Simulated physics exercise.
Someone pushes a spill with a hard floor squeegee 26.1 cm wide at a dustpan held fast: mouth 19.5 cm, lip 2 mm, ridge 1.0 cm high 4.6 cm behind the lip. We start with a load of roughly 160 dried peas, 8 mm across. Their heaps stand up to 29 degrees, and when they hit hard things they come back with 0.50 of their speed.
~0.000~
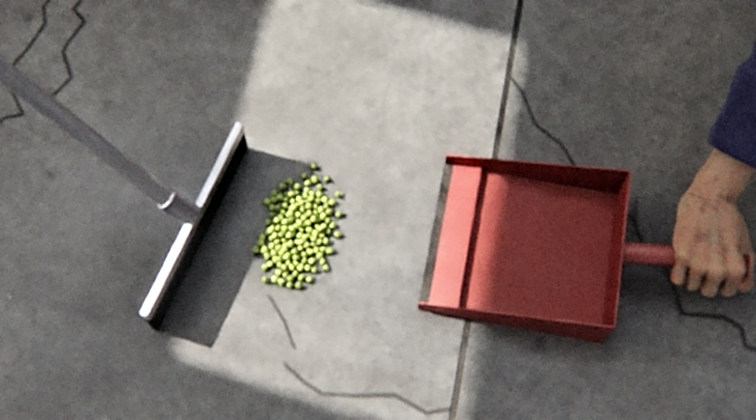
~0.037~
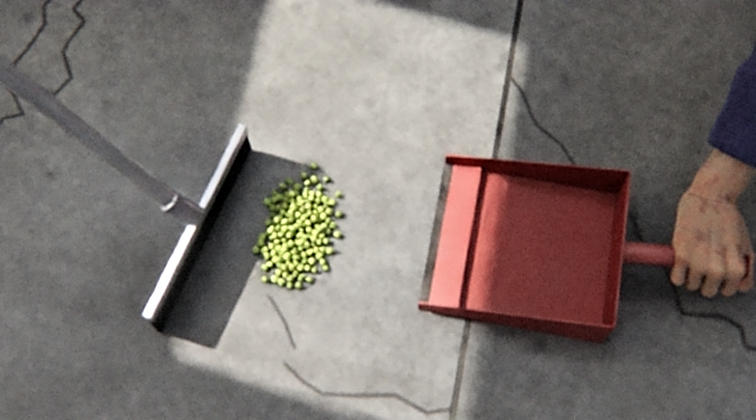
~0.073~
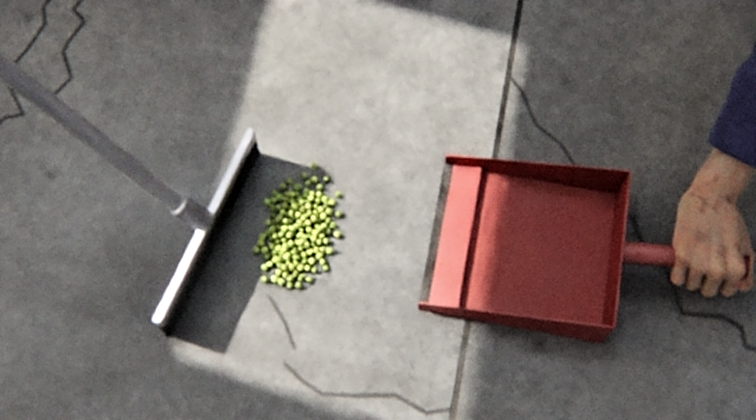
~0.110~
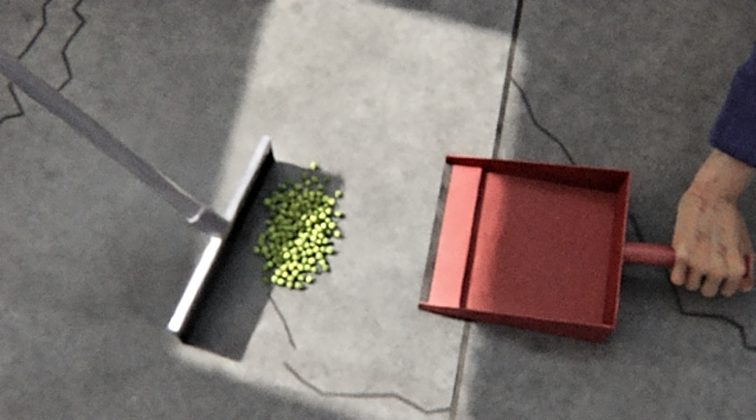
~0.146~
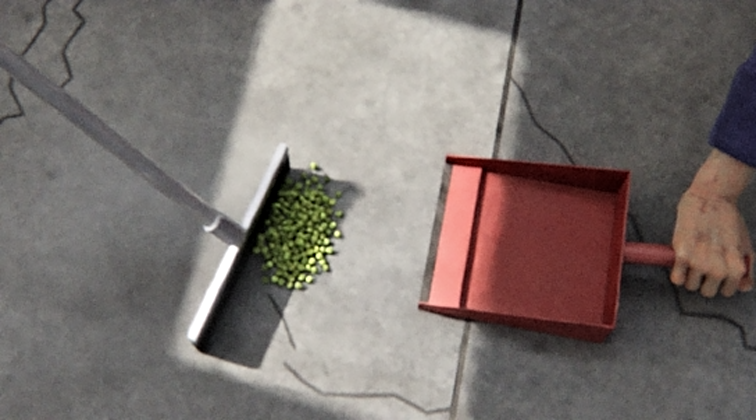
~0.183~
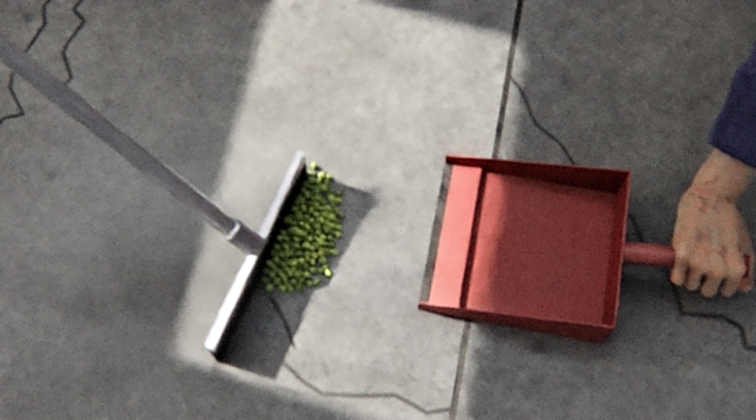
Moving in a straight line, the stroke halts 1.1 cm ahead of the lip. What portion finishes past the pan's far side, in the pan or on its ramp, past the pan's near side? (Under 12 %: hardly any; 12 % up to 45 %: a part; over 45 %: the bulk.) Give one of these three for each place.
One by one: Far side: Low. Pan: Medium. Near side: Medium.
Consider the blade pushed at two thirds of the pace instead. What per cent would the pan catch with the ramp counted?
Near 25 %.
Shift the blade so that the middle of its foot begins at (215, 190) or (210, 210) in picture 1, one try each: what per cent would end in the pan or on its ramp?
Close to 20 in a hundred, then close to 25 in a hundred.
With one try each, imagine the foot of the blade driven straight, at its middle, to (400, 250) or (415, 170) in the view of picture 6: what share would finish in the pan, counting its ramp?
The two tries give roughly 25 and 10 %.
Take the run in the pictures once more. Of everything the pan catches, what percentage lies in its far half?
I'd say near 0 per cent.
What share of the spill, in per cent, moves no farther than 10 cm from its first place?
It comes to near 0 percent.
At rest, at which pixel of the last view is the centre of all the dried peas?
(430, 292).
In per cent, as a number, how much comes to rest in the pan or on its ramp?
About 25 %.
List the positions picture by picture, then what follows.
In the first frame, blade from (147, 315) to (240, 130), moved 0.0 cm, 0 of the pieces shifted so far; middle of the pieces at (296, 227); pan at (536, 253).
In the second frame, blade from (150, 317) to (243, 132), moved 0.4 cm, 0 of the pieces shifted so far; middle of the pieces at (296, 227).
In the third frame, blade from (160, 322) to (252, 136), moved 1.7 cm, 0 of the pieces shifted so far; middle of the pieces at (296, 227).
In the fourth frame, blade from (176, 330) to (267, 143), moved 3.9 cm, 0 of the pieces shifted so far; middle of the pieces at (296, 227).
In the fifth frame, blade from (194, 339) to (284, 151), moved 6.2 cm, 12 of the pieces shifted so far; middle of the pieces at (302, 230).
In the sixth frame, blade from (212, 348) to (301, 158), moved 8.5 cm, 156 of the pieces shifted so far; middle of the pieces at (305, 231); pan at (536, 253). Its pace works out near 0.64 m/s, heading 15 degrees towards the viewer's side.
After 0.32 s, middle of the blade 11 cm from the lip; 0 % over the lip, far side 0 %, near side 25 %.
After 0.41 s, middle of the blade 6 cm from the lip; 0 % over the lip, far side 0 %, near side 30 %.
After 0.64 s, middle of the blade 4 cm from the lip; 30 % over the lip, far side 5 %, near side 35 %.
In the end, at 1.4 s, far side 5 %, pan 25 %, near side 35 %, in front of the lip or behind the blade 35 %.
